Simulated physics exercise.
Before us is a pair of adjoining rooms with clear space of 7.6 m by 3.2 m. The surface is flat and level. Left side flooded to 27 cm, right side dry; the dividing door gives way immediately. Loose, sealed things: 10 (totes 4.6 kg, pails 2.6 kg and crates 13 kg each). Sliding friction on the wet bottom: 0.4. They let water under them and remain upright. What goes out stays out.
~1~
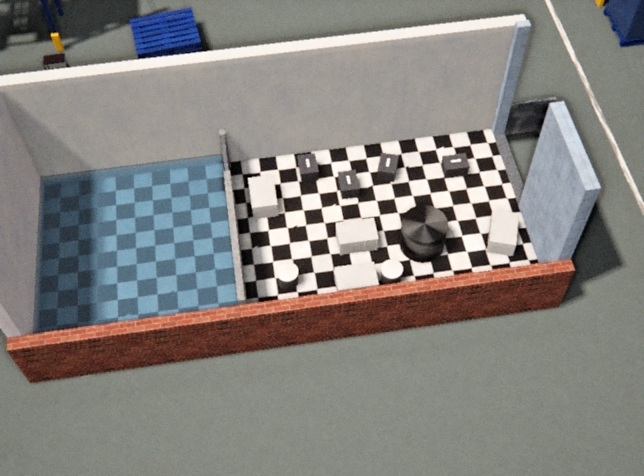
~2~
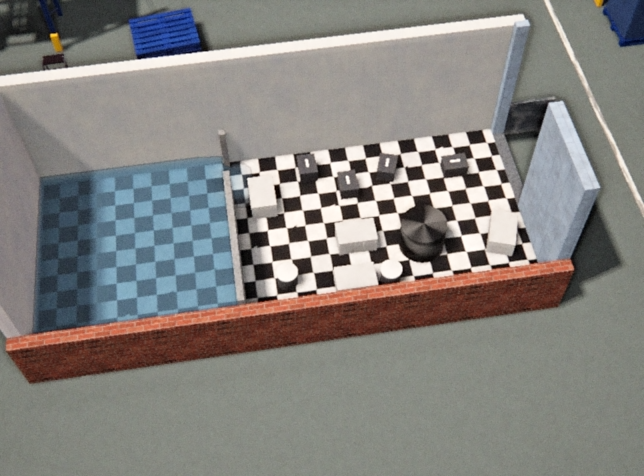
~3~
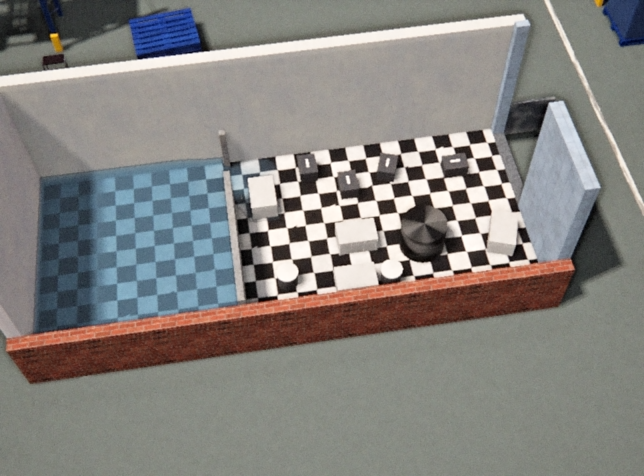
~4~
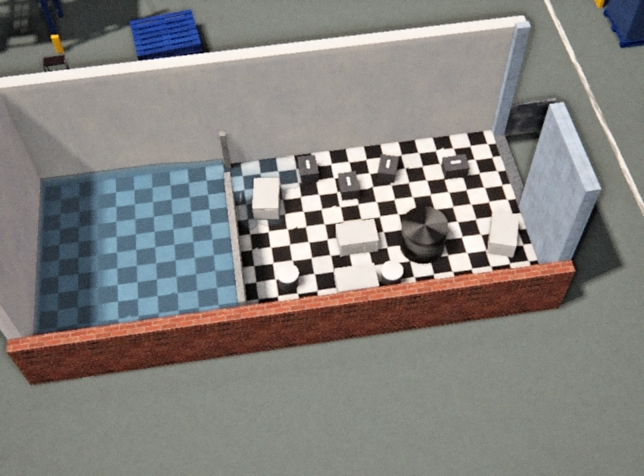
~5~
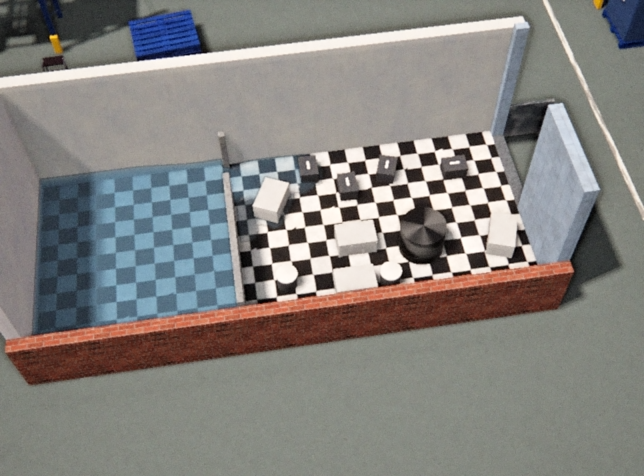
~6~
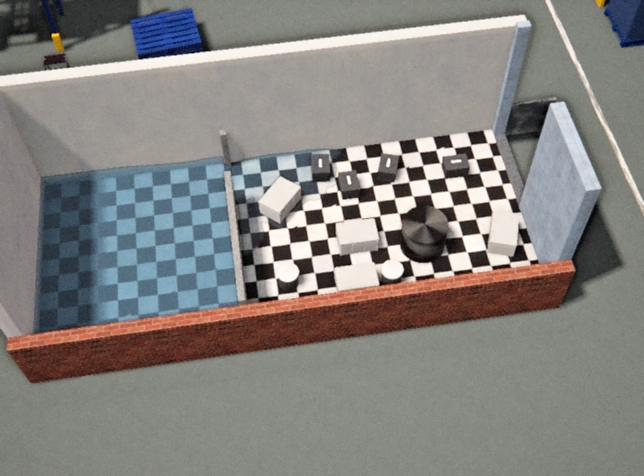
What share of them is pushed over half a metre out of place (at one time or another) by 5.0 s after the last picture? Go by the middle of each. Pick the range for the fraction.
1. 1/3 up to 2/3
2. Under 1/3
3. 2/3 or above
1, 1/3 up to 2/3.
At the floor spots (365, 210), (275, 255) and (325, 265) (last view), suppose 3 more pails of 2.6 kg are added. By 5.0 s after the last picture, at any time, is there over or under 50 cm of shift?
One by one they come out larger, lesser, lesser.
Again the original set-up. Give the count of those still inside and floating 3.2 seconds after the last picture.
At that instant the tally stands at 2.
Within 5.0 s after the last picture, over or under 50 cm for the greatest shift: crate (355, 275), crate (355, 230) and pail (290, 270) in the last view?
Well, the first one's not that far, the next one's not that far and the last one's not that far.
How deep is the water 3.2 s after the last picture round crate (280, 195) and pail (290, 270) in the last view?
I'd estimate 3 cm for the first and 1 cm for the second.
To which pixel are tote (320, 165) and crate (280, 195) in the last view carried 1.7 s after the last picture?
Somewhere about (414, 160) and (304, 214).
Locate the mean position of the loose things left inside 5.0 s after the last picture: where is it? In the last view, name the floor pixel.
Around (383, 264).
Then, 0.4 s after the last picture 2 of 10 are over 50 cm from their spots; 0 afloat.
Then, 1.7 s after the last picture 4 of 10 are over 50 cm from their spots; 1 afloat.
Then, 3.2 s after the last picture 5 of 10 are over 50 cm from their spots; 2 afloat.
Then, 5.0 s after the last picture 6 of 10 are over 50 cm from their spots, and 6 have been at some point; 0 afloat.
